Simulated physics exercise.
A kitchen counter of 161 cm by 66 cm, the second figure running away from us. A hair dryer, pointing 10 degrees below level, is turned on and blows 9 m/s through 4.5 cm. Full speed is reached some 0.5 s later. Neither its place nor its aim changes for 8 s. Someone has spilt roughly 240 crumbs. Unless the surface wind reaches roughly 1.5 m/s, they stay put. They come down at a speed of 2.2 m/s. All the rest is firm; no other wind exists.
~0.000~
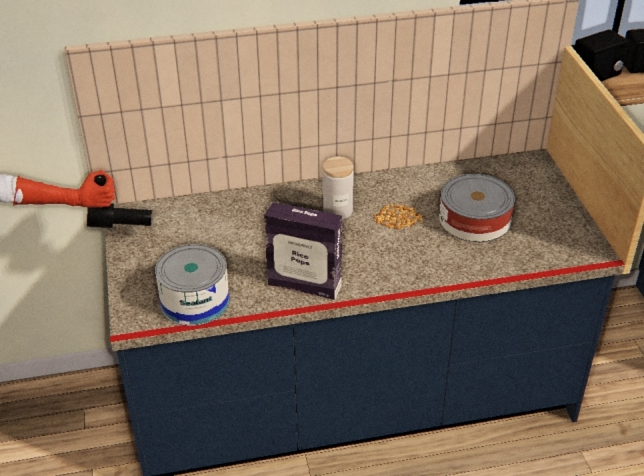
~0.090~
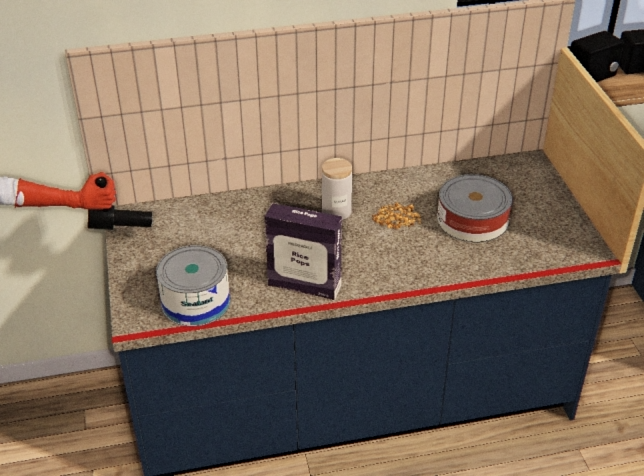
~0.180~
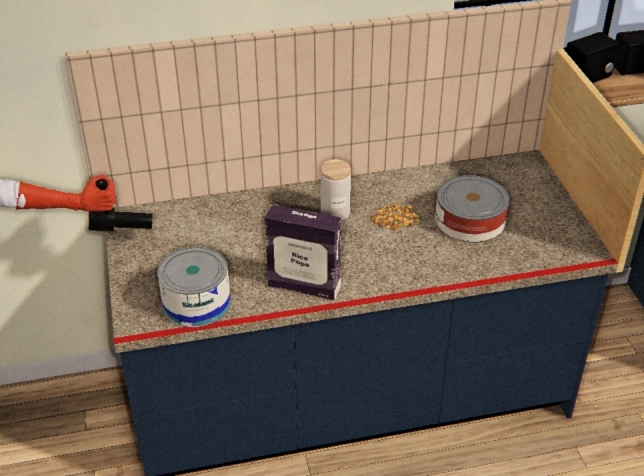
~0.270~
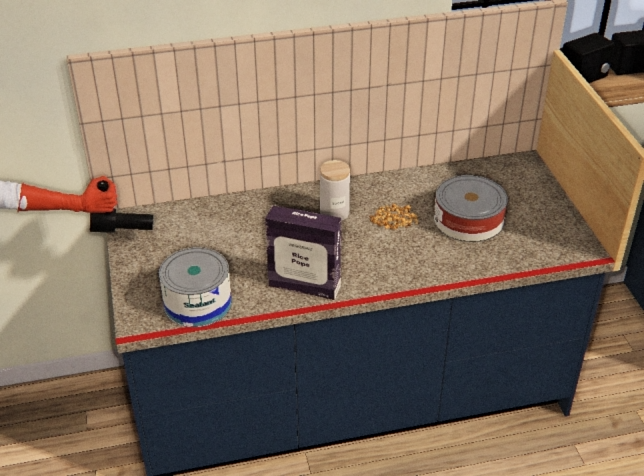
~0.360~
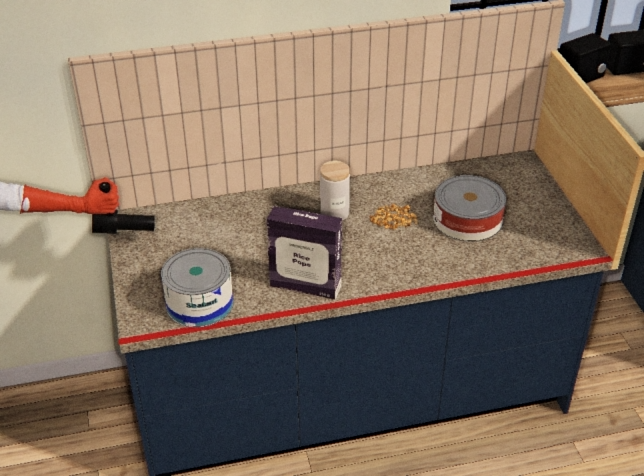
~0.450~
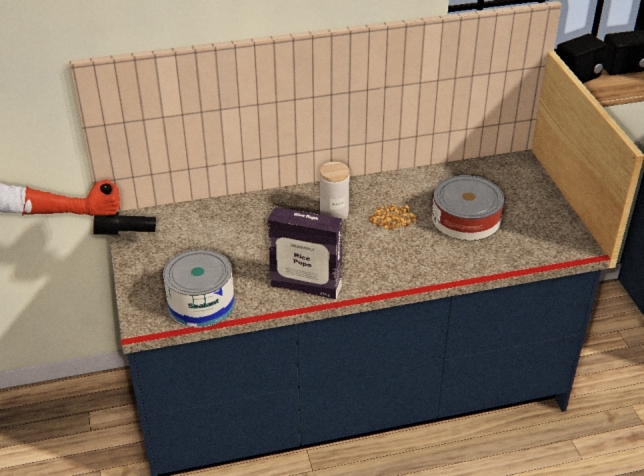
The footage shows a speckled counter holding two tins, a dark box, a pale jar and a small pile of orange crumbs, with a red and black hair dryer at the left; apart from a very slight shift in view, nothing visibly moves.
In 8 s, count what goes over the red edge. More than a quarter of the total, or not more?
Not more than a quarter.
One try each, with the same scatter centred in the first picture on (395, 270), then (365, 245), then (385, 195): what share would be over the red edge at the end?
Roughly 30 %, then 40 %, then 0 %.
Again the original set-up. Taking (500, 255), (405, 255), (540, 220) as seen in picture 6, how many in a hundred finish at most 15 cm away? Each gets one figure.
In turn about 15 %, 0 %, 0 %.
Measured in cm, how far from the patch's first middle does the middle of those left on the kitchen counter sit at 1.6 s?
Around 25 cm from the start.
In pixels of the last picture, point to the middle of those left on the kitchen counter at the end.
I'd put it around (473, 185).
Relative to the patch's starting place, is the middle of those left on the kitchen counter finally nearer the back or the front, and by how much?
Shift: Towards the far edge, some 10 cm.
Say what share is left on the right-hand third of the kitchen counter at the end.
About 90 percent.
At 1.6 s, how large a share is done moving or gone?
Estimate: Close to 10 %.
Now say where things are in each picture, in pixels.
In the first picture, the middle of the crumbs is near (397, 217), none has stirred yet and the mouth of the hair dryer is at (151, 218).
In the second picture, the middle of the crumbs is near (396, 215), none has stirred yet and the red edge is centred on (378, 302).
In the third picture, the middle of the crumbs is near (394, 216), none has stirred yet, the top of a jar is at (336, 168) and the top of a large tin is at (473, 197).
In the fourth picture, the middle of the crumbs is near (393, 216) and none has stirred yet.
In the fifth picture, the middle of the crumbs is near (393, 216) and none has stirred yet.
In the sixth picture, the middle of the crumbs is near (392, 216) and none has stirred yet.
After 1.6 s, 1 % are over the red edge; the middle of those still in play is near (446, 199); 10 % have settled or left.
After 2.6 s, 2 % are over the red edge; the middle of those still in play is near (455, 191); 13 % have settled or left.
After 4.4 s, 3 % are over the red edge; the middle of those still in play is near (462, 189); 24 % have settled or left.
After 8.0 s, at the end, 4 % are over the red edge; the middle of those still in play is near (473, 185).
